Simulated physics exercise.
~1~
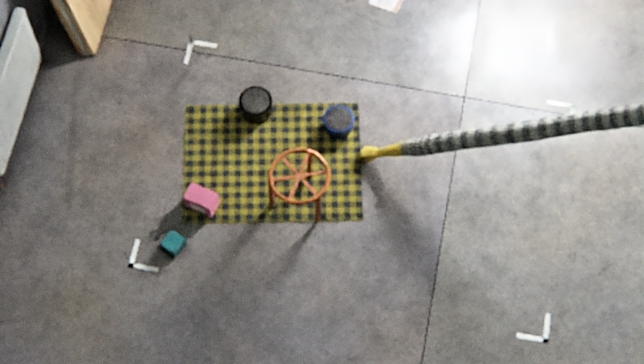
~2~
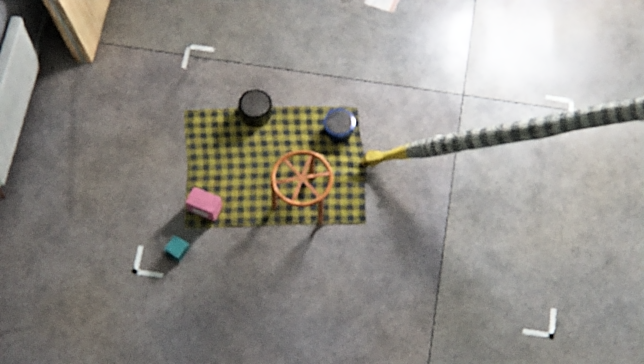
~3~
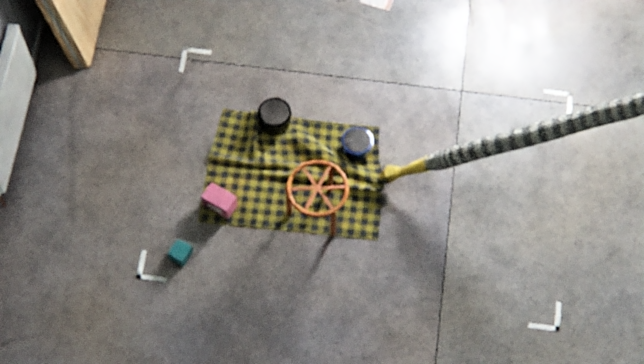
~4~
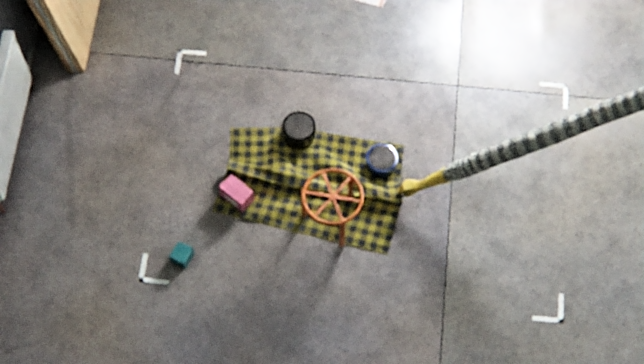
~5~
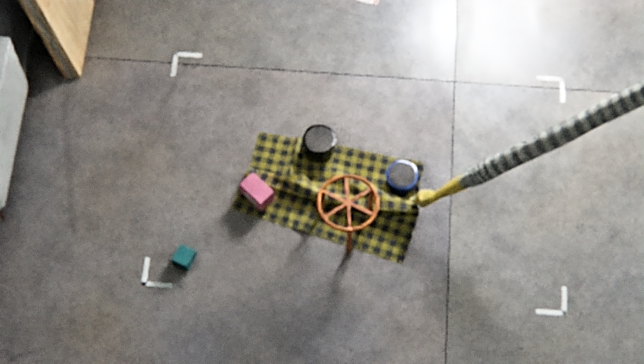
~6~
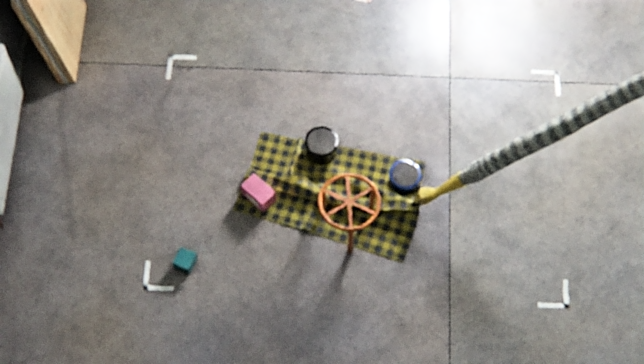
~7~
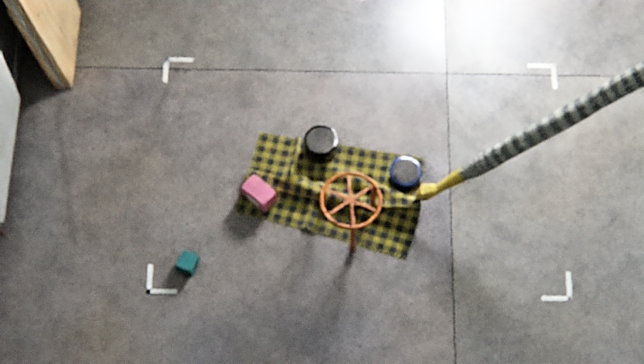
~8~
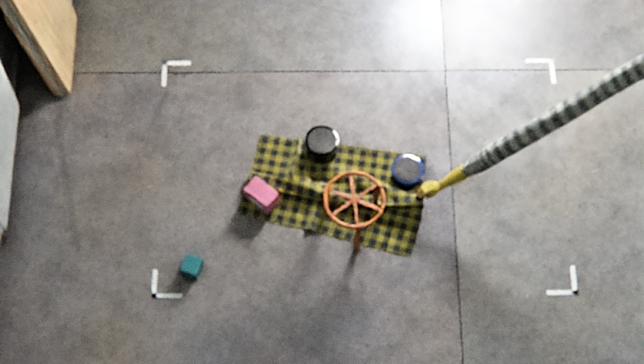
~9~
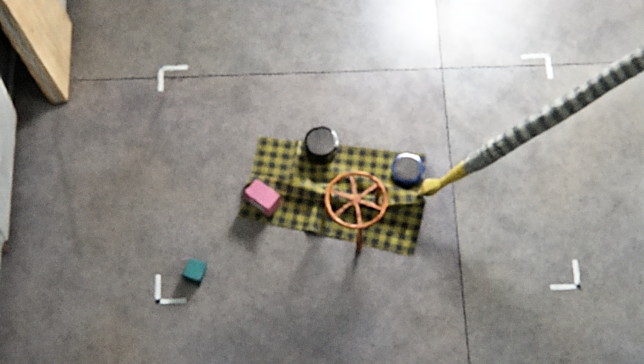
A long arm with grey banding and a yellow end reaches in from the right to the edge of a yellow-and-black checked rug, seen from above on a grey utility-room floor with white tape corners. A black pot and a blue pot stand along the rug's top, an orange spoked stool right of centre, a pink carton at lower left, and a teal crate just beyond that corner. After a brief pause, the arm drags the rug right and downward, creasing and tilting it. The pots, stool and carton travel along, while the crate stays behind. The rug then stops and lies rumpled, its four passengers still aboard and the arm at its edge, as the view drifts slightly.
